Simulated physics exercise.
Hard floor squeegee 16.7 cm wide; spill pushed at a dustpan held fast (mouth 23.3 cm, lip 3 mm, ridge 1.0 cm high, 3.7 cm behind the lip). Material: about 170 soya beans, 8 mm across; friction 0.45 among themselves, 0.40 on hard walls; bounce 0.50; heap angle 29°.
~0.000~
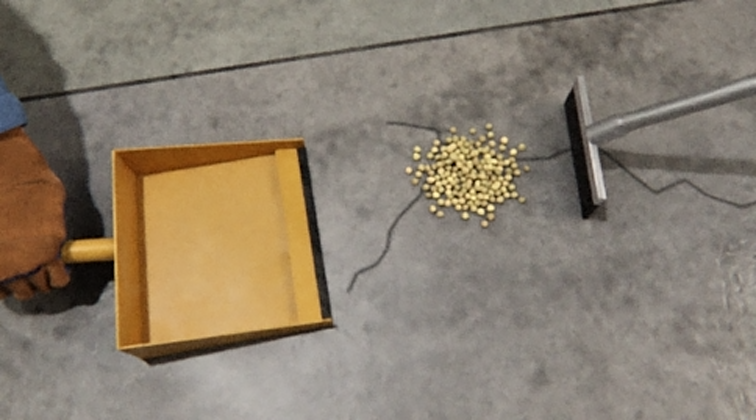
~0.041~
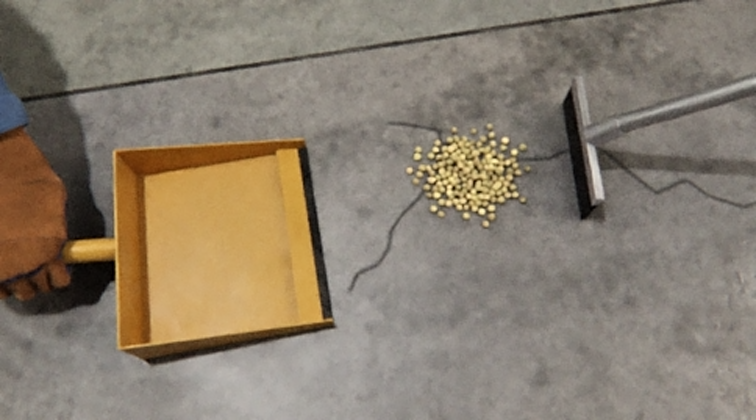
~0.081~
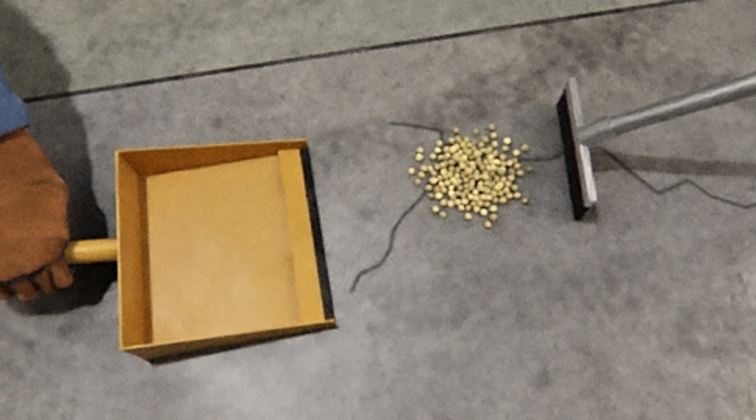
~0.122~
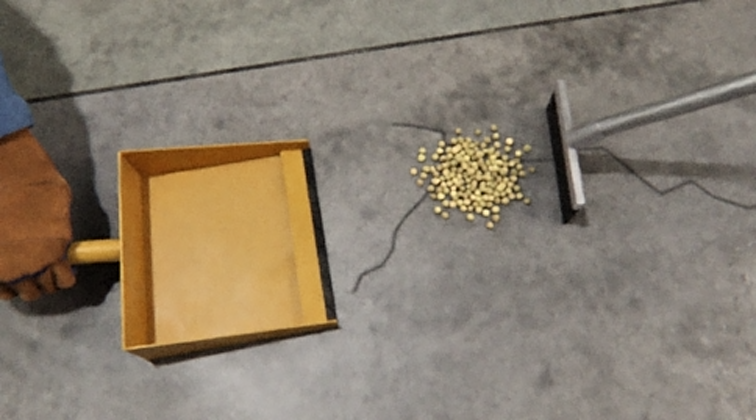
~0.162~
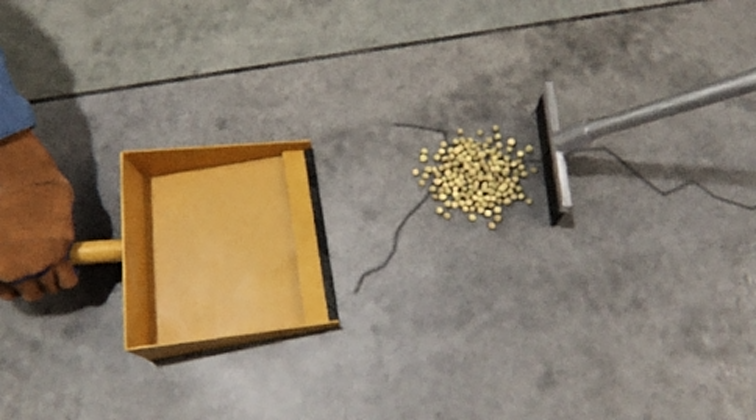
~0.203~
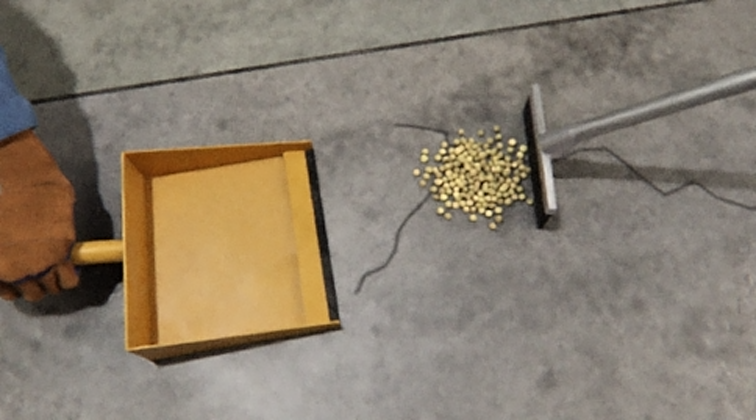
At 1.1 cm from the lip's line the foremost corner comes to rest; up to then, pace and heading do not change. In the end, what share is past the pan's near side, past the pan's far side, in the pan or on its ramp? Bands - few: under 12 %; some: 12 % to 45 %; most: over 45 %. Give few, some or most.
Near side: Few, far side: Some, pan: Some.
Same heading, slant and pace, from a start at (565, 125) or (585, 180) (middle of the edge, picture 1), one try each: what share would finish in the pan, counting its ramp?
20 and 20 per cent, roughly.
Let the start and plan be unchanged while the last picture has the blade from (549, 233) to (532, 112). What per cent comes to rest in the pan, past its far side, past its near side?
Pan 5 % / far 5 % / near 0 %.
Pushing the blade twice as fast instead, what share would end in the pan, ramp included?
It would come to roughly 35 percent.
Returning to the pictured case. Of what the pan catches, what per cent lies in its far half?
Around 80 in a hundred.
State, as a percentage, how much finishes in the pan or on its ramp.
Result: Roughly 30 %.
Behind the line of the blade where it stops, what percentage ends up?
Some 15 percent, give or take.
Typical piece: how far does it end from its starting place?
Roughly 20 cm.
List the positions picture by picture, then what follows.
In the first picture, blade from (599, 200) to (578, 84), moved 0.0 cm, 0 of the pieces shifted so far; middle of the pieces at (468, 176); pan at (213, 249).
In the second picture, blade from (597, 200) to (576, 84), moved 0.4 cm, 0 of the pieces shifted so far; middle of the pieces at (469, 176).
In the third picture, blade from (590, 202) to (570, 86), moved 1.5 cm, 0 of the pieces shifted so far; middle of the pieces at (471, 176).
In the fourth picture, blade from (578, 205) to (559, 88), moved 3.2 cm, 0 of the pieces shifted so far; middle of the pieces at (473, 177).
In the fifth picture, blade from (565, 207) to (547, 90), moved 5.0 cm, 0 of the pieces shifted so far; middle of the pieces at (475, 177).
In the sixth picture, blade from (550, 210) to (534, 92), moved 6.8 cm, 2 of the pieces shifted so far; middle of the pieces at (476, 178); pan at (221, 251). The blade's pace is about 0.44 m/s.
Then, at 0.48 s, middle of the blade 15 cm from the lip; 0 % over the lip, far side 10 %, near side 0 %.
After 0.66 s, middle of the blade 7 cm from the lip; 0 % over the lip, far side 20 %, near side 0 %.
Then, at 0.97 s, middle of the blade 2 cm from the lip; 35 % over the lip, far side 20 %, near side 0 %.
By 1.5 s all is still; near side 0 %, far side 20 %, pan 30 %, in front of the lip or behind the blade 45 %.
